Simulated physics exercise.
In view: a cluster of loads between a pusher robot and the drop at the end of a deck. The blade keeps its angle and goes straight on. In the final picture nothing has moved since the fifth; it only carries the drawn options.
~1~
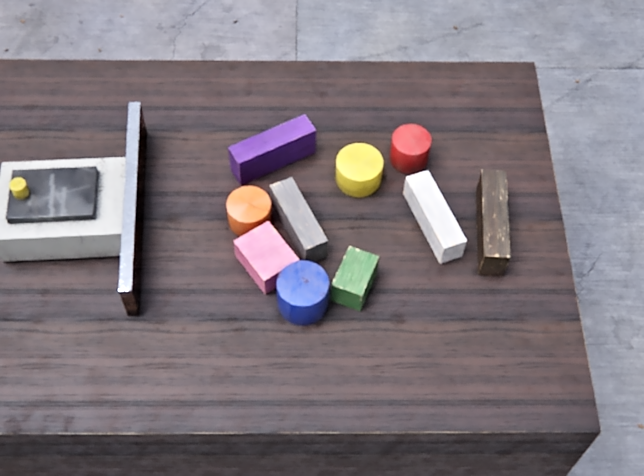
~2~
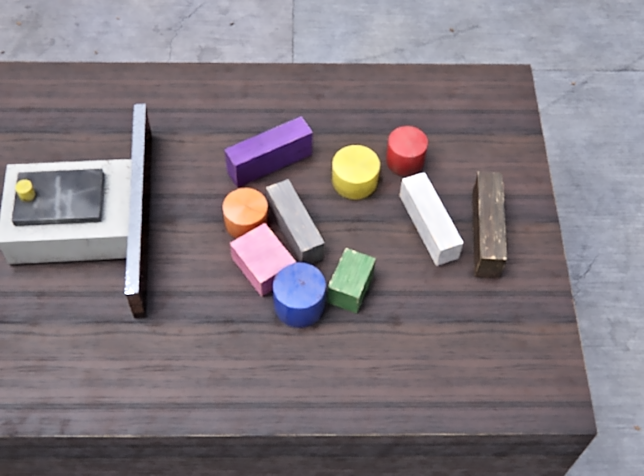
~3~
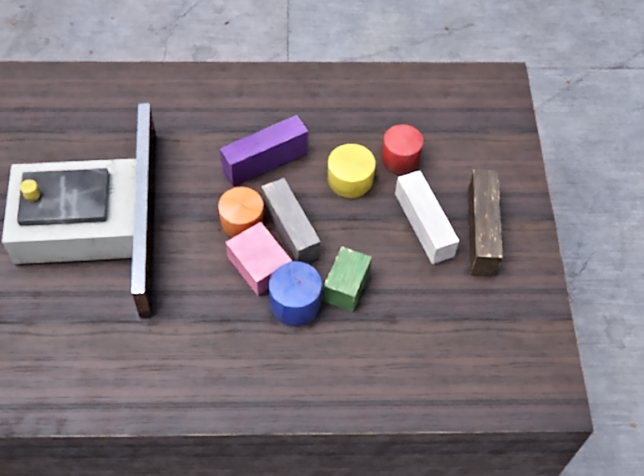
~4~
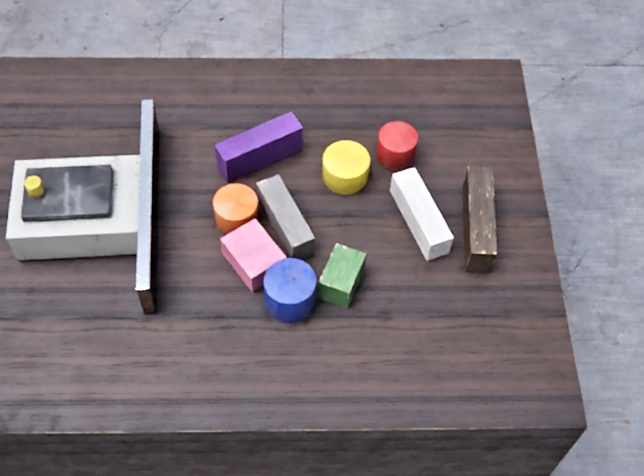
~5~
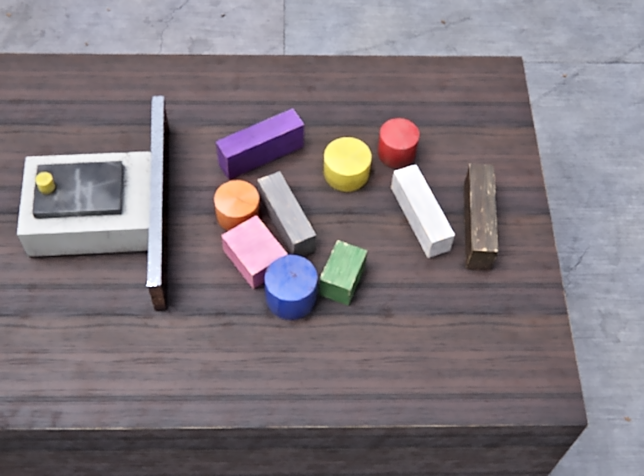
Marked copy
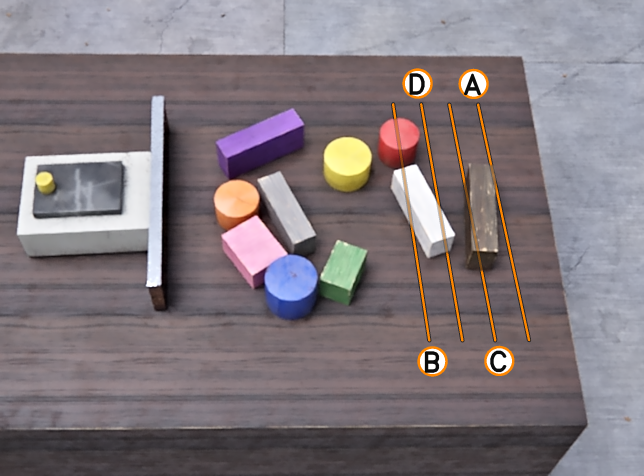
In this clip, a pale pusher robot with a wide upright plate creeps a short distance right across a dark wooden deck, narrowing the gap to a cluster of colourful blocks and canisters, which stay in place untouched.
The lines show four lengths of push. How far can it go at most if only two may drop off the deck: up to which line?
The farthest such stop is C.
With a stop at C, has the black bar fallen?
Yes.
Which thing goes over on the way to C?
The black bar.
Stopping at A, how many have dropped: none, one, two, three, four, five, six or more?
By then, four.
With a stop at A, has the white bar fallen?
By then, yes.
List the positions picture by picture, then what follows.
In the first picture, purple stick (273, 150); pink crate (267, 258); black bar (492, 222).
In the second picture, robot (65, 196); red canister (406, 151).
In the third picture, robot (71, 195); white bar (426, 217).
In the fourth picture, robot (74, 192); orange canister (236, 210).
In the fifth picture, robot (85, 188); green crate (343, 273); purple stick (261, 145); pink crate (255, 252).
On the copy, A at (502, 213); B at (410, 213); C at (471, 213); D at (440, 213).
On C. First, robot (200, 188); blue canister (308, 290); purple stick (311, 135).
Then, robot (316, 188); black bar (495, 216); white bar (468, 210).
Finally, robot (405, 188); black bar over the edge; white bar (552, 210); one fallen.
By contrast, A drops four; B is within the limit but short; D is within the limit but short.
